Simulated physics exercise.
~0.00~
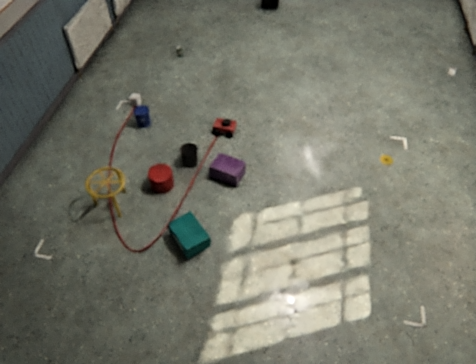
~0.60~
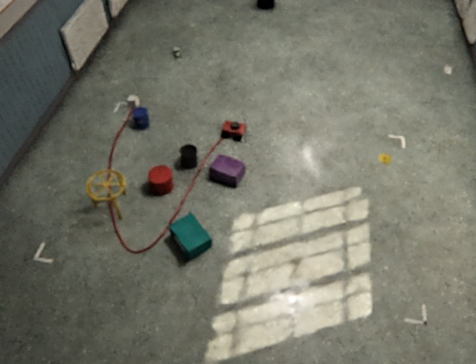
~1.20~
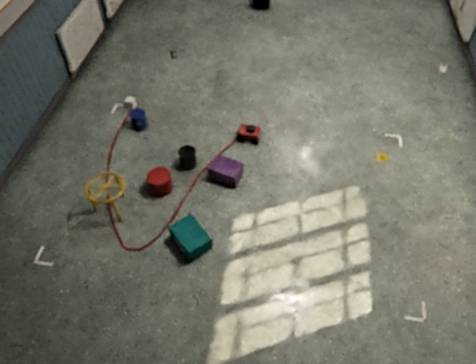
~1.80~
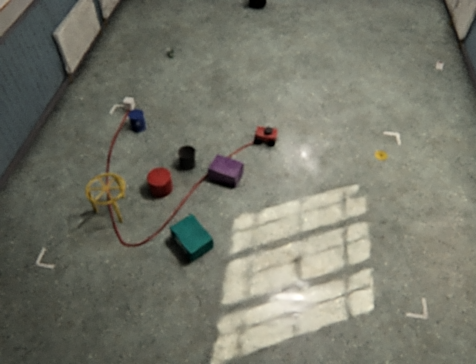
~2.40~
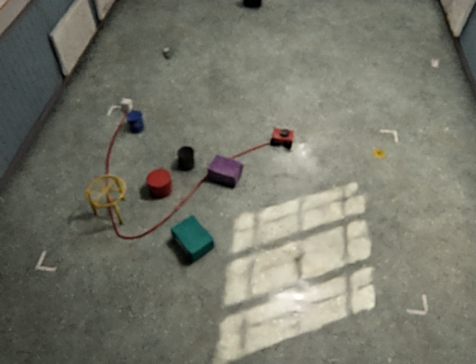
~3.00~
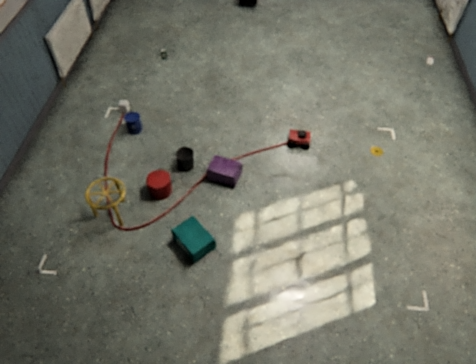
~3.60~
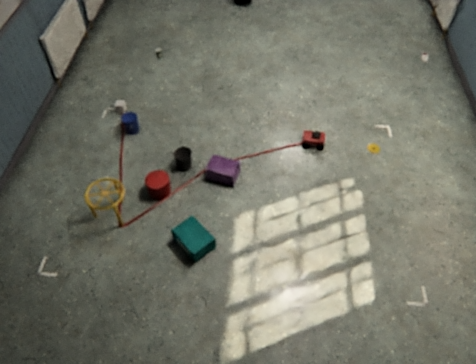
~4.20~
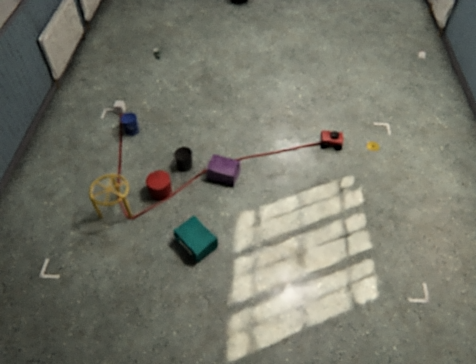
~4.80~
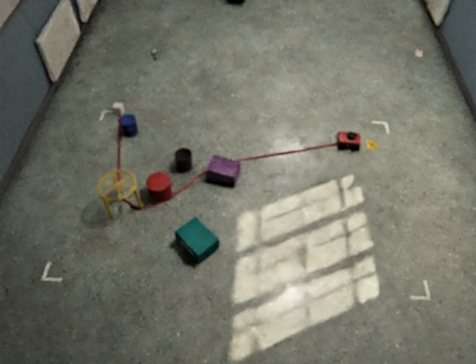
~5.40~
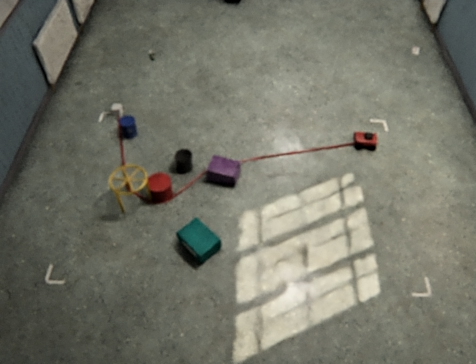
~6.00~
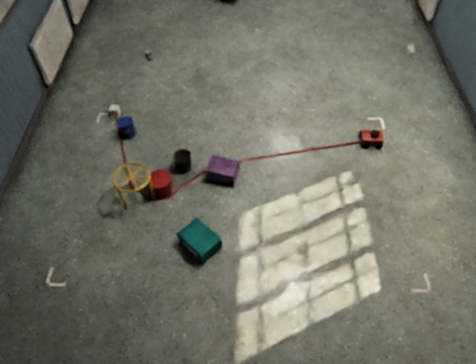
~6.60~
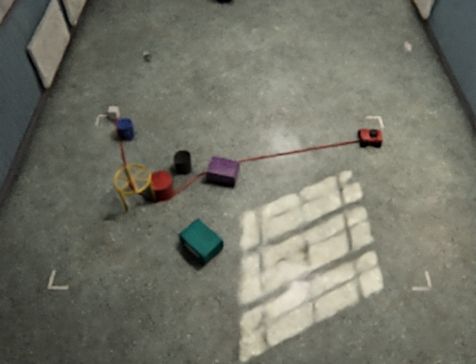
Small red cart trailing a red cord rightward across a grey floor, the tightening line dragging a yellow stool against a red tub.
